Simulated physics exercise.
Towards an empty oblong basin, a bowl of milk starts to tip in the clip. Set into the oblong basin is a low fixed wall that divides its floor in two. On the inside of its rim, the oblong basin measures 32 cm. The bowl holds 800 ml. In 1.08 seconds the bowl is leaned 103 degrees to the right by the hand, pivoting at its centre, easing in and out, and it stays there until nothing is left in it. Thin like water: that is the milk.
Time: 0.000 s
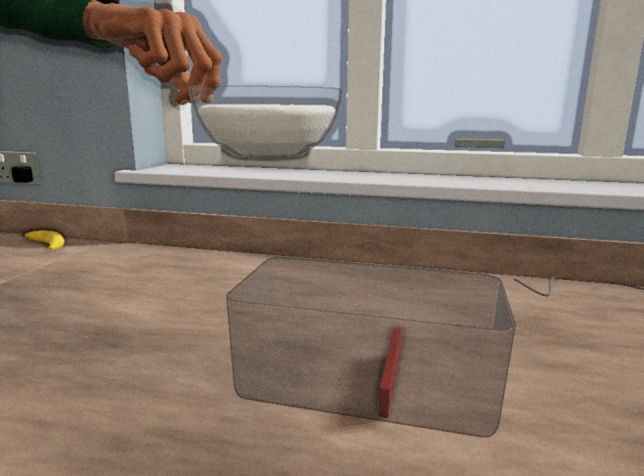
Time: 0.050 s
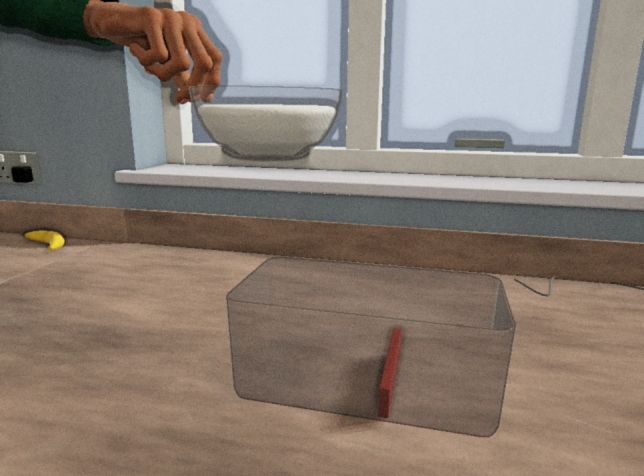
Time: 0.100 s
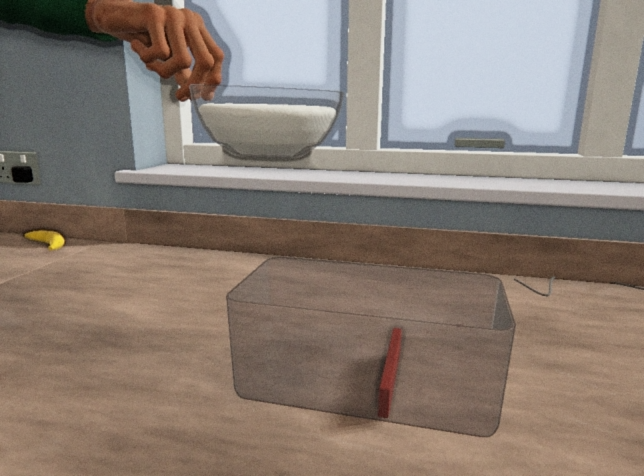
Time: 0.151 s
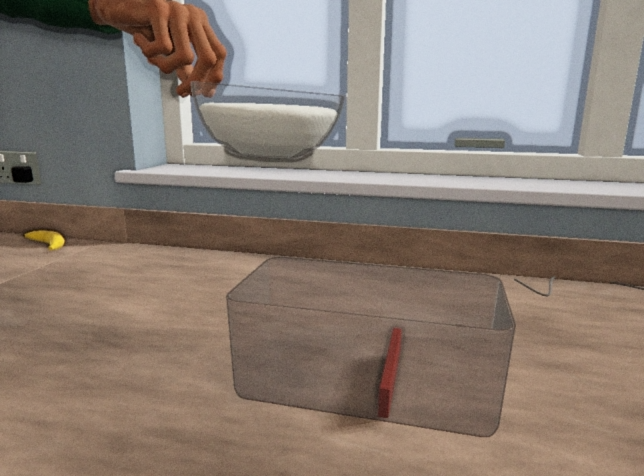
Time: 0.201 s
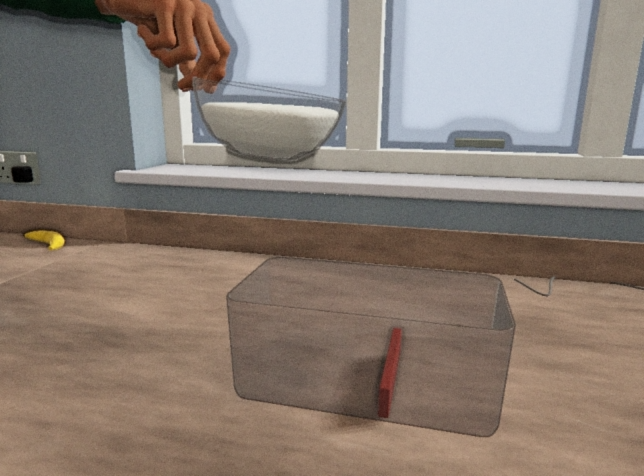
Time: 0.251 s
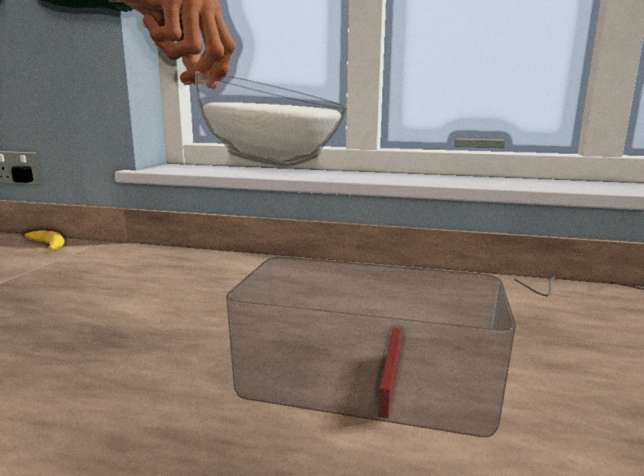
A hand at the upper left reaches to the rim of a clear bowl of milk by the window, the bowl at first sitting level. Gradually the hand leans it slightly to the right, its left rim rising, while the milk stays inside and the empty oblong basin on the counter remains still.
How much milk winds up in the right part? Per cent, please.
About 54 per cent.
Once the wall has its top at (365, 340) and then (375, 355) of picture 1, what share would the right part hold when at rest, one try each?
Result: 75 per cent, then 65 per cent.
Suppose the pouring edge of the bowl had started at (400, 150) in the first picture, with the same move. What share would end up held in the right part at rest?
80 %.
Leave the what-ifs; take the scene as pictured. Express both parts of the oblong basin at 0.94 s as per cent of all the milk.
About 34 % left, 54 % right.
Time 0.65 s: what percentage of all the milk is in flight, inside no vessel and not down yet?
Some 46 per cent, I reckon.
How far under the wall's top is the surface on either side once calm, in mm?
Near 26 mm for the left and near 16 mm for the right.
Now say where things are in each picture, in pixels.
In the first picture, tilt 0°; pouring edge (340, 91); surface from (207, 108) to (335, 108); the oblong basin's rim runs from (249, 277) to (507, 302); the wall's top is at (392, 356).
In the second picture, tilt 1°; pouring edge (340, 92); surface from (207, 107) to (336, 109).
In the third picture, tilt 2°; pouring edge (341, 94); surface from (208, 107) to (336, 110).
In the fourth picture, tilt 5°; pouring edge (342, 98); surface from (208, 106) to (337, 112).
In the fifth picture, tilt 9°; pouring edge (343, 103); surface from (211, 105) to (339, 112).
In the sixth picture, tilt 13°; pouring edge (344, 110); surface from (212, 106) to (342, 113).
By 0.65 s the tilt is 68° and 41 per cent is still to pour, 5 is left of the wall and 9 right of it.
By 0.94 s the tilt is 99° and 1 per cent is still to pour, 34 is left of the wall and 54 right of it.
By 1.25 s the tilt is 103° and 0 per cent is still to pour, 45 is left of the wall and 54 right of it.
By 1.58 s the tilt is 103° and 0 per cent is still to pour, 45 is left of the wall and 54 right of it.
At rest 45 per cent lies left of the wall, 54 right of it and 1 outside.
